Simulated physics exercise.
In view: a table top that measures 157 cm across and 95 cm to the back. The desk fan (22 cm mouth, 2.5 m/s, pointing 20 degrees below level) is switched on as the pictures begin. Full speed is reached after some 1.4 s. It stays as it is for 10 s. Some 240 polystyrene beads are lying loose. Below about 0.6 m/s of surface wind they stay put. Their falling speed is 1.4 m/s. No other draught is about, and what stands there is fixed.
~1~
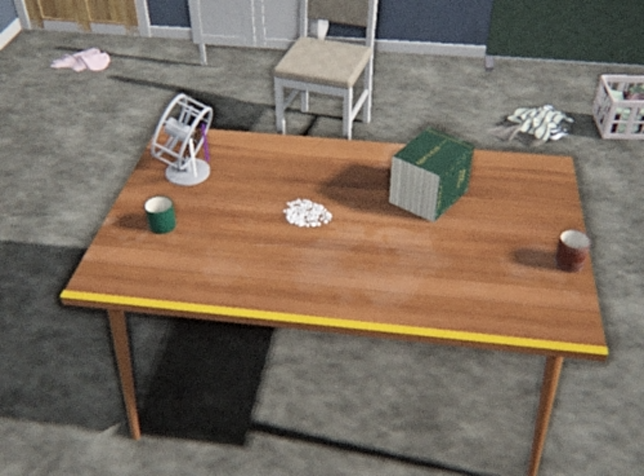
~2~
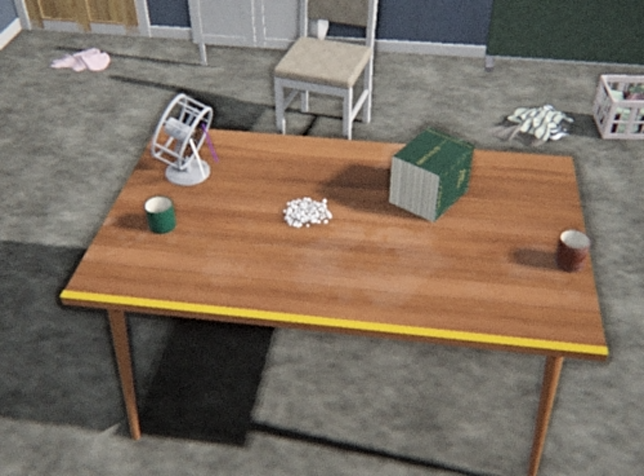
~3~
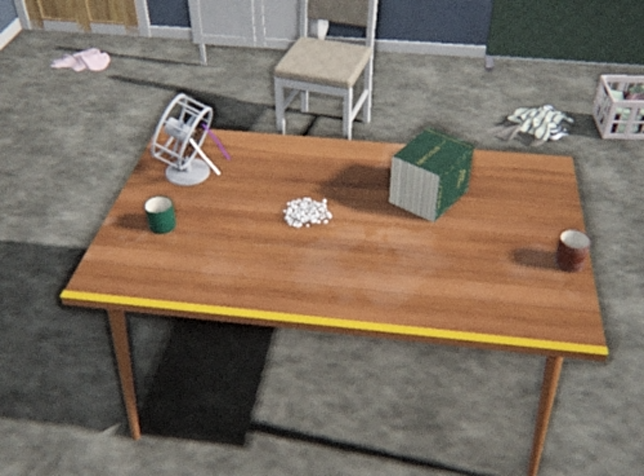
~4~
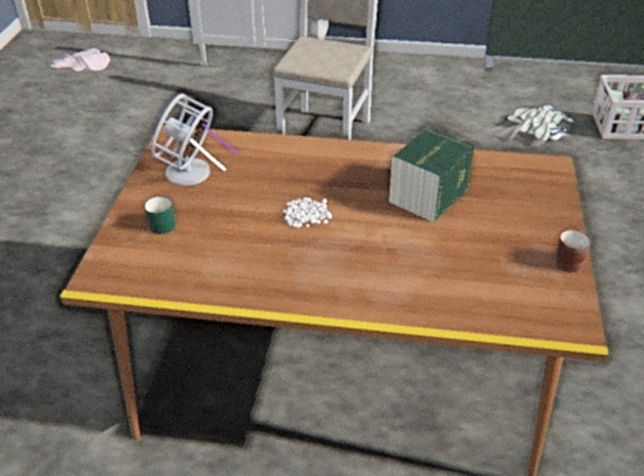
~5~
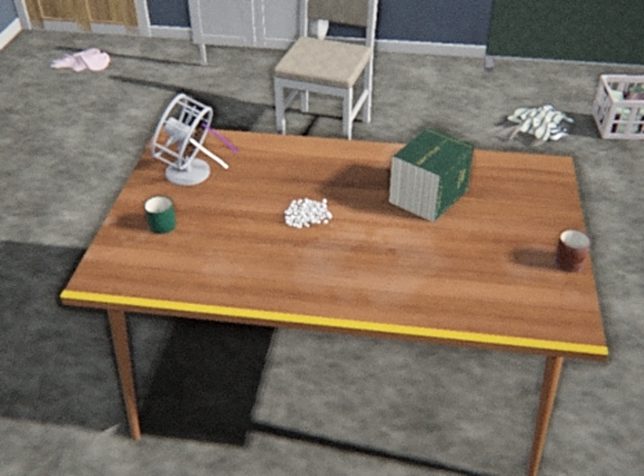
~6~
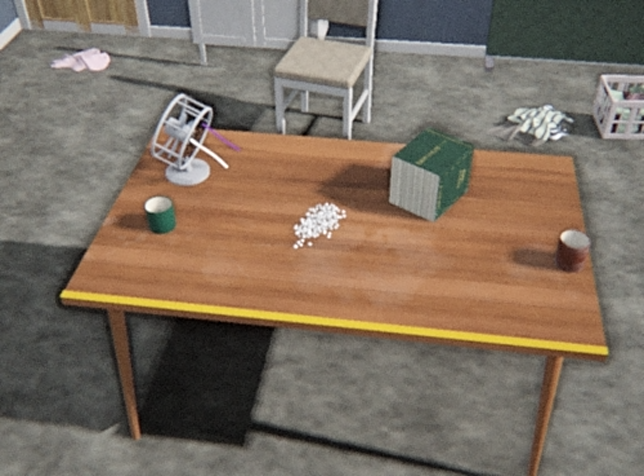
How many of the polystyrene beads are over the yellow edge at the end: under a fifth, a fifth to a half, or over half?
By then above half are over the yellow edge.
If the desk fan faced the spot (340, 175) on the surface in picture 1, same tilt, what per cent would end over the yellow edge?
In that case some 70 per cent.
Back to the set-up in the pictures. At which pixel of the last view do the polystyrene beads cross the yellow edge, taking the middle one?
Around (477, 341).
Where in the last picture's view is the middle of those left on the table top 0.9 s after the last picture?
At about (581, 340).
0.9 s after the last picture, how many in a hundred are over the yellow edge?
Near 80 %.
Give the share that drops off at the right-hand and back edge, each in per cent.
Roughly 15 % right-hand, 0 % back.
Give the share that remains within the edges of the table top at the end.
About 2 %.
Then, 0.9 s after the last picture, 75 % are over the yellow edge; the middle of those still in play is near (572, 348); 0 % have settled or left.
Then, 2.1 s after the last picture, 83 % are over the yellow edge; 99 % have settled or left.
Then, 4.4 s after the last picture, 83 % are over the yellow edge; 99 % have settled or left.
Then, 8.9 s after the last picture, at the end, 83 % are over the yellow edge.
